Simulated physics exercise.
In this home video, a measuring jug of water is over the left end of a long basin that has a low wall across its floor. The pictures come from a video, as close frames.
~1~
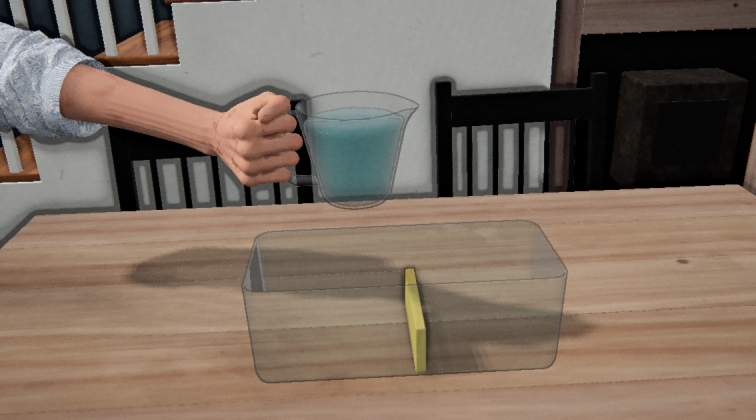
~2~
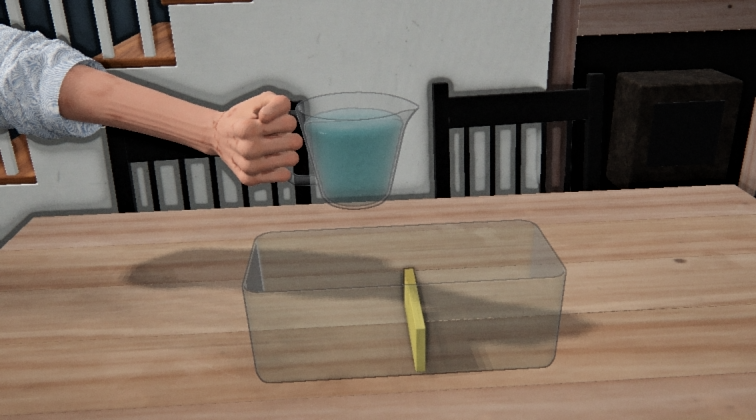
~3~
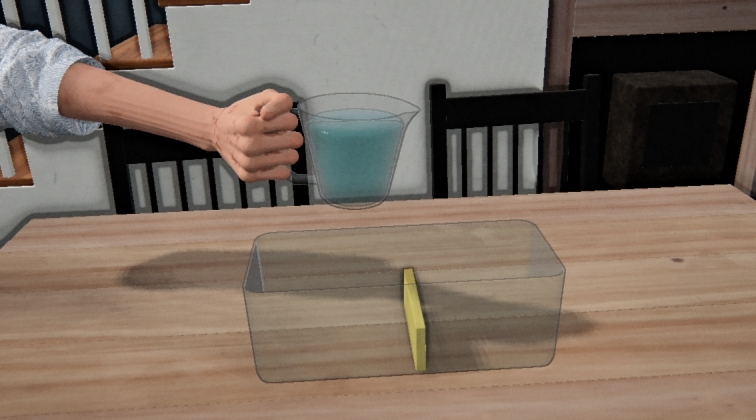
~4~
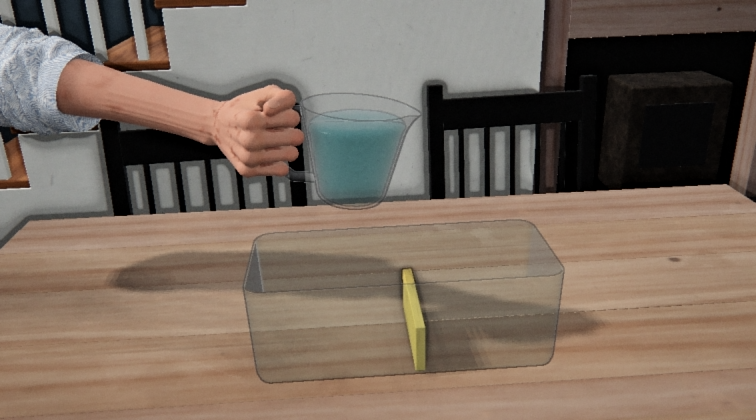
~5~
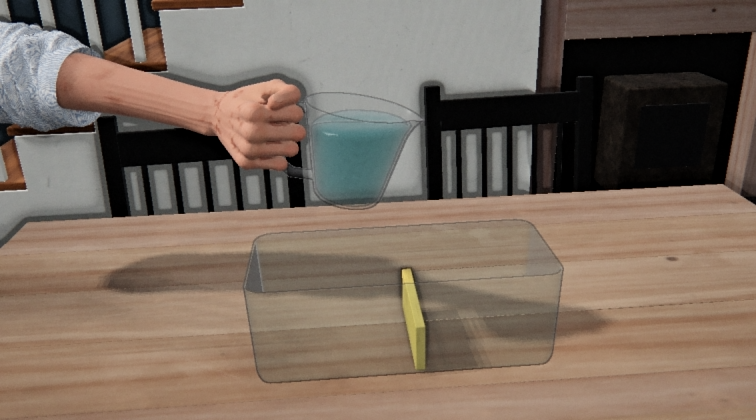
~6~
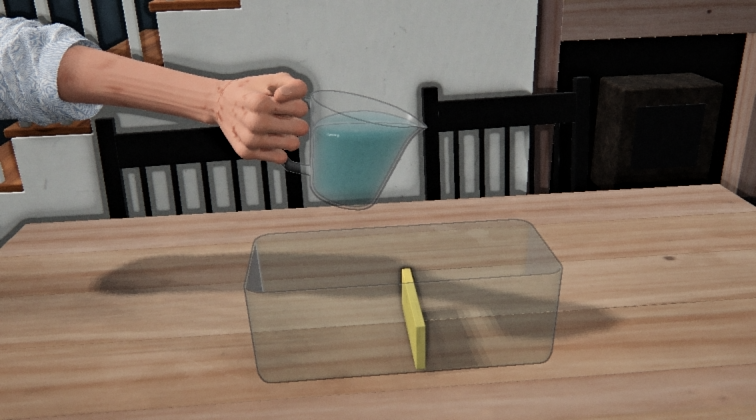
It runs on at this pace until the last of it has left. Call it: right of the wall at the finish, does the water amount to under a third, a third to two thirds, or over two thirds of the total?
Over two thirds of the total.
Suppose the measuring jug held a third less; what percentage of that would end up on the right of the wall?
90 %.
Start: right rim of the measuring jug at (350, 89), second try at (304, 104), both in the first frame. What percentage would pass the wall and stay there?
Roughly 40 in a hundred the first time and 5 in a hundred the second.
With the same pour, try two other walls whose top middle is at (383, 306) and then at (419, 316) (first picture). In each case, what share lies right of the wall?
Roughly 95 % and then 85 %.
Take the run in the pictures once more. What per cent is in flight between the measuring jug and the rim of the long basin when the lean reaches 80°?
It's close to 25 percent.
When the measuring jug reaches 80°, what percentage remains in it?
It works out to close to 55 percent.
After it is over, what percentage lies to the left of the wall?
5 in a hundred.
A moment on, the measuring jug is tipped on its side and 53 per cent is still to pour, 0 is left of the wall and 22 right of it.
Next, the measuring jug is tipped right over and 2 per cent is still to pour, 3 is left of the wall and 91 right of it.
Then the measuring jug is tipped right over and 0 per cent is still to pour, 5 is left of the wall and 94 right of it.
Later the measuring jug is tipped right over and 0 per cent is still to pour, 6 is left of the wall and 94 right of it.
Finally, 6 per cent lies left of the wall, 94 right of it and 1 outside.
